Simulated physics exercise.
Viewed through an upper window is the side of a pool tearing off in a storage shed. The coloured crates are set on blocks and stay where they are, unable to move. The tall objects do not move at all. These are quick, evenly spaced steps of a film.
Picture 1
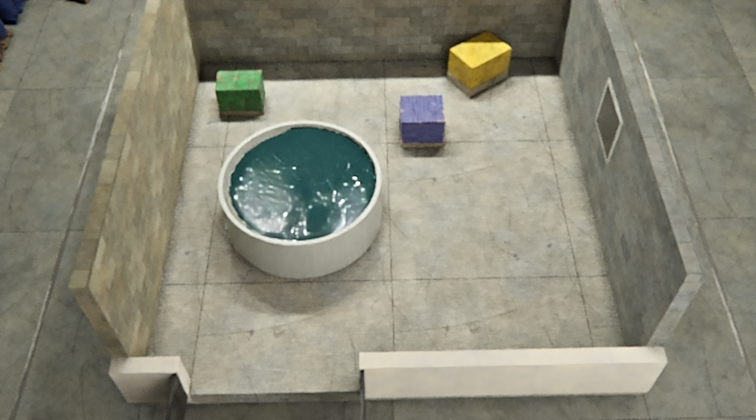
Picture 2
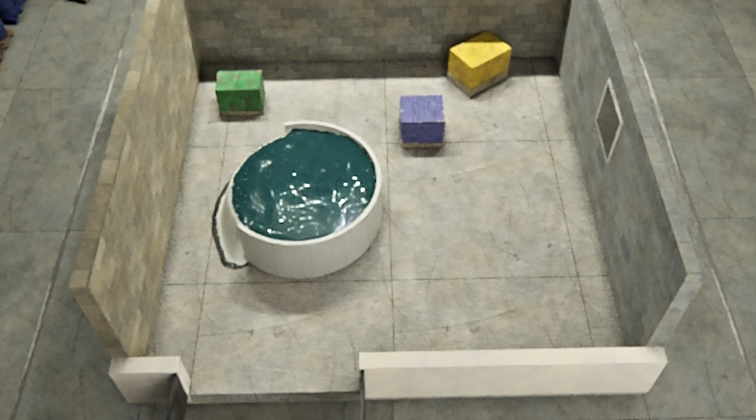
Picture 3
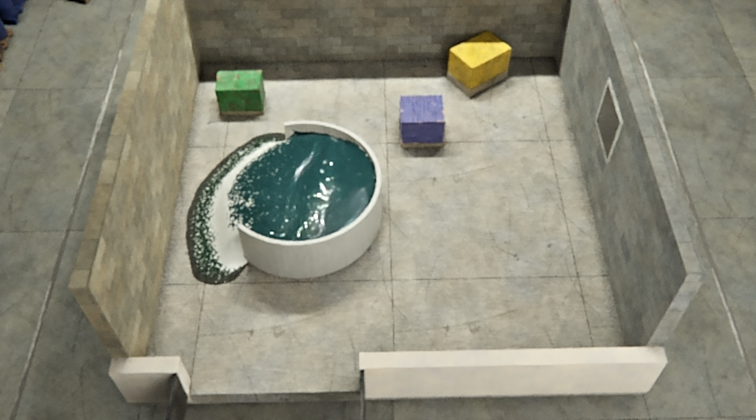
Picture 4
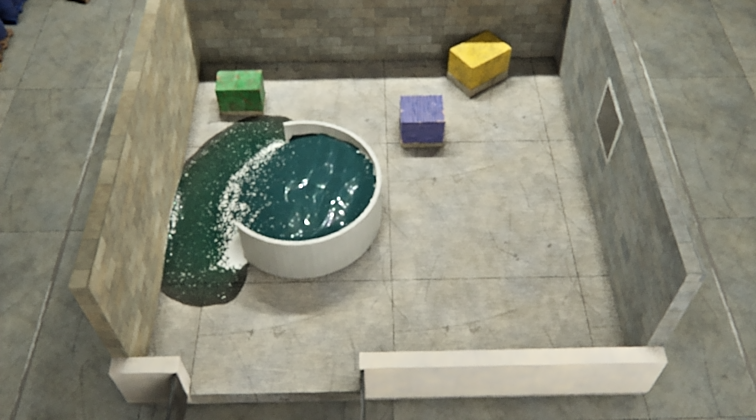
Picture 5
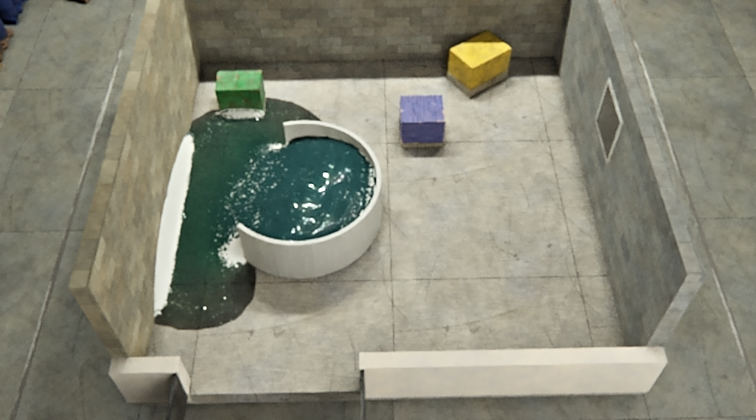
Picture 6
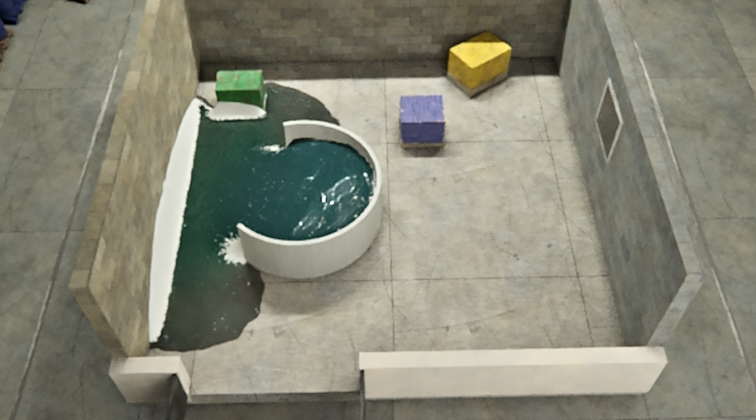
Dark green water bursts from the round pool's left side and spreads across the floor.
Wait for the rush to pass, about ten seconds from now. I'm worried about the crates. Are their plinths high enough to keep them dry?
In order: The yellow crate meets the water. The blue crate meets the water. The green crate meets the water.
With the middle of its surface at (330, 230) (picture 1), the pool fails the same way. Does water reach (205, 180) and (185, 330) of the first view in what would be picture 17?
The first is wetted, and then the second is wetted.
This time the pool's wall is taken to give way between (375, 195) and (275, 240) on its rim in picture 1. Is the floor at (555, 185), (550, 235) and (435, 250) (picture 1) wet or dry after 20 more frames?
First: Reached by the flood. Second: Reached by the flood. Third: Reached by the flood.
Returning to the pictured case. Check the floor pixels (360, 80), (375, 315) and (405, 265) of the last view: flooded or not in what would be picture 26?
Taking the three spots one by one, I'd call them drenched, drenched and clear.
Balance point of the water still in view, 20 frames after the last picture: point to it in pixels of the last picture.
Roughly (281, 179).
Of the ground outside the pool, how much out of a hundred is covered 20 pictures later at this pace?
About 60 per cent.
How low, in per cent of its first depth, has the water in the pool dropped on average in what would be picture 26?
It comes to some 20 percent.
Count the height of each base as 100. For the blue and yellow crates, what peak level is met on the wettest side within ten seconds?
Roughly 280 and 190 per cent respectively.
A moment on, water covers 20 % of the floor; the yellow crate not reached, the blue crate not reached, the green crate water round its plinth.
Next, water covers 35 % of the floor; the yellow crate not reached, the blue crate not reached, the green crate water round its plinth.
Then, water covers 60 % of the floor; the yellow crate water round its plinth, the blue crate water round its plinth, the green crate water round its plinth.
Later, water covers 95 % of the floor; the yellow crate water round its plinth, the blue crate water round its plinth, the green crate water round its plinth.
In the end, water covers 100 % of the floor; the yellow crate was topped, the blue crate was topped, the green crate was topped.
